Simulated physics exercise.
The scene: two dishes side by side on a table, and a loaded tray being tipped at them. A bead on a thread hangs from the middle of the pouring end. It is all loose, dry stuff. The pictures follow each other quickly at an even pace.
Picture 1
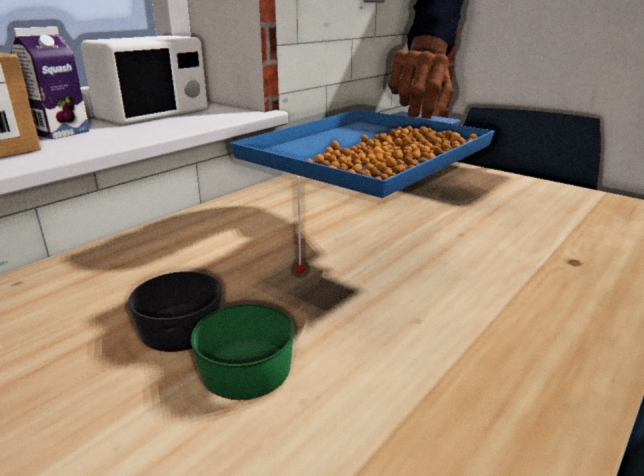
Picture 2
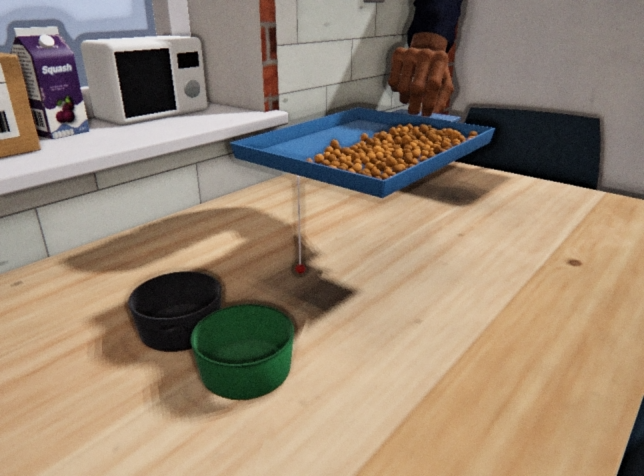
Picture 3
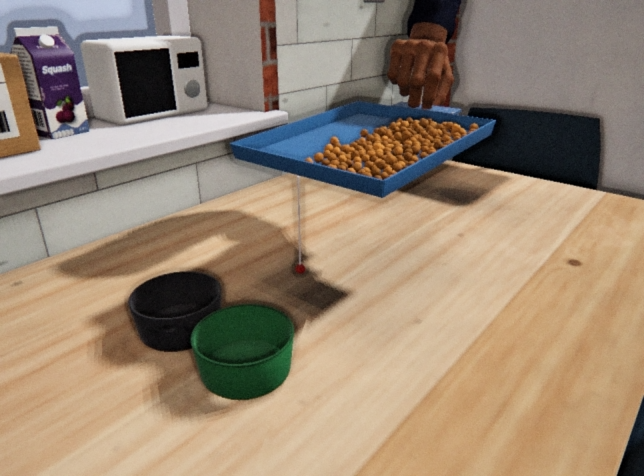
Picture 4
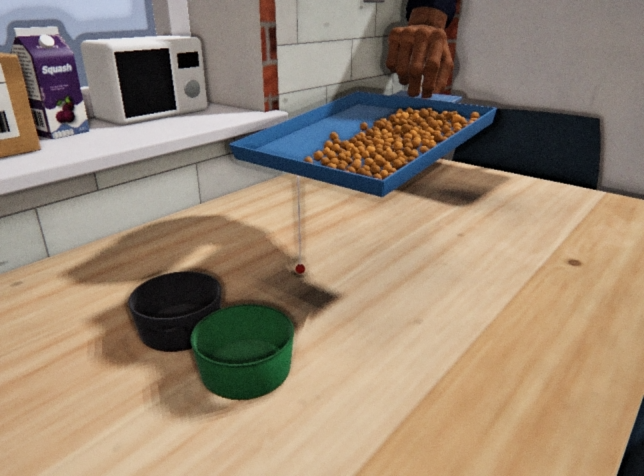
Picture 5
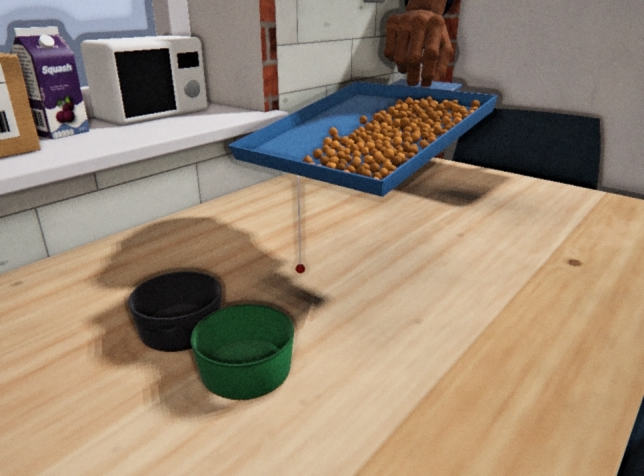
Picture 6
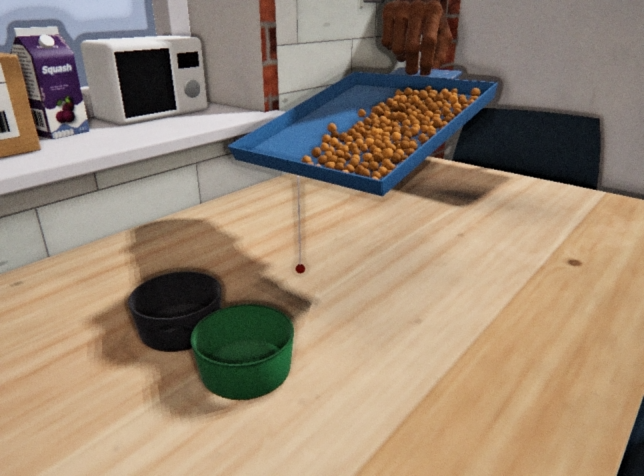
A hand slowly raised the far end of a blue tray of roasted chickpeas above a wooden table, tilting it slightly toward the black and green dishes, while the chickpeas stayed heaped on it.
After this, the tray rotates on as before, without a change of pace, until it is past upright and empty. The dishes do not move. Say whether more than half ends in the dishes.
Together they catch less than half.
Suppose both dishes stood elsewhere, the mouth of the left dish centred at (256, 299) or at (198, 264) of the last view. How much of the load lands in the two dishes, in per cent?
The first gives 70 %, the second 50 %.
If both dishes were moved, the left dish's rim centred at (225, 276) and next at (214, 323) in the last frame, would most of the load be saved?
One: Over half. Two: The smaller part.
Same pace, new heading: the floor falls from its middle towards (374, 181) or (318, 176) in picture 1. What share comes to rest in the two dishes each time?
The first gives 0 %, the second 20 %.
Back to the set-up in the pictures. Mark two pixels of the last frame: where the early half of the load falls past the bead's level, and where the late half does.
First near (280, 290), later near (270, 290).
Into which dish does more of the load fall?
The winner is the right-hand dish.
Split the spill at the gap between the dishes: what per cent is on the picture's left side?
Close to 10 per cent.
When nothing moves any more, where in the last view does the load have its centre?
Near (271, 339).
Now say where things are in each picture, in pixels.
In the first picture, corners of the pouring end near (234, 142) and (384, 179), level; middle of the load near (399, 153), roasted chickpeas; left dish near (139, 328); right dish near (205, 373); bead on its thread near (300, 269).
In the second picture, corners of the pouring end near (234, 143) and (383, 179), level; middle of the load near (399, 152).
In the third picture, corners of the pouring end near (234, 143) and (383, 179), tipped barely, level across its low end; middle of the load near (399, 148).
In the fourth picture, corners of the pouring end near (233, 144) and (382, 179), tipped a little, level across its low end; middle of the load near (399, 142).
In the fifth picture, corners of the pouring end near (232, 144) and (381, 179), tipped a little, level across its low end; middle of the load near (399, 135).
In the sixth picture, corners of the pouring end near (232, 145) and (381, 179), tipped a little, level across its low end; middle of the load near (398, 129); left dish near (139, 328); right dish near (205, 373).
Shortly afterwards, tray tipped steeply; all but a few on the tray; only a few in the right dish; only a few in the left dish; only a few outside both.
Next, tray tipped past a quarter turn; the bulk on the tray; only a few in the right dish; only a few in the left dish; only a few outside both; a little in the air.
Some moments later, tray tipped past a quarter turn; near a quarter in the right dish; a little in the left dish; the bulk outside both.
In the end, tray tipped past a quarter turn; near a quarter in the right dish; a little in the left dish; the bulk outside both.
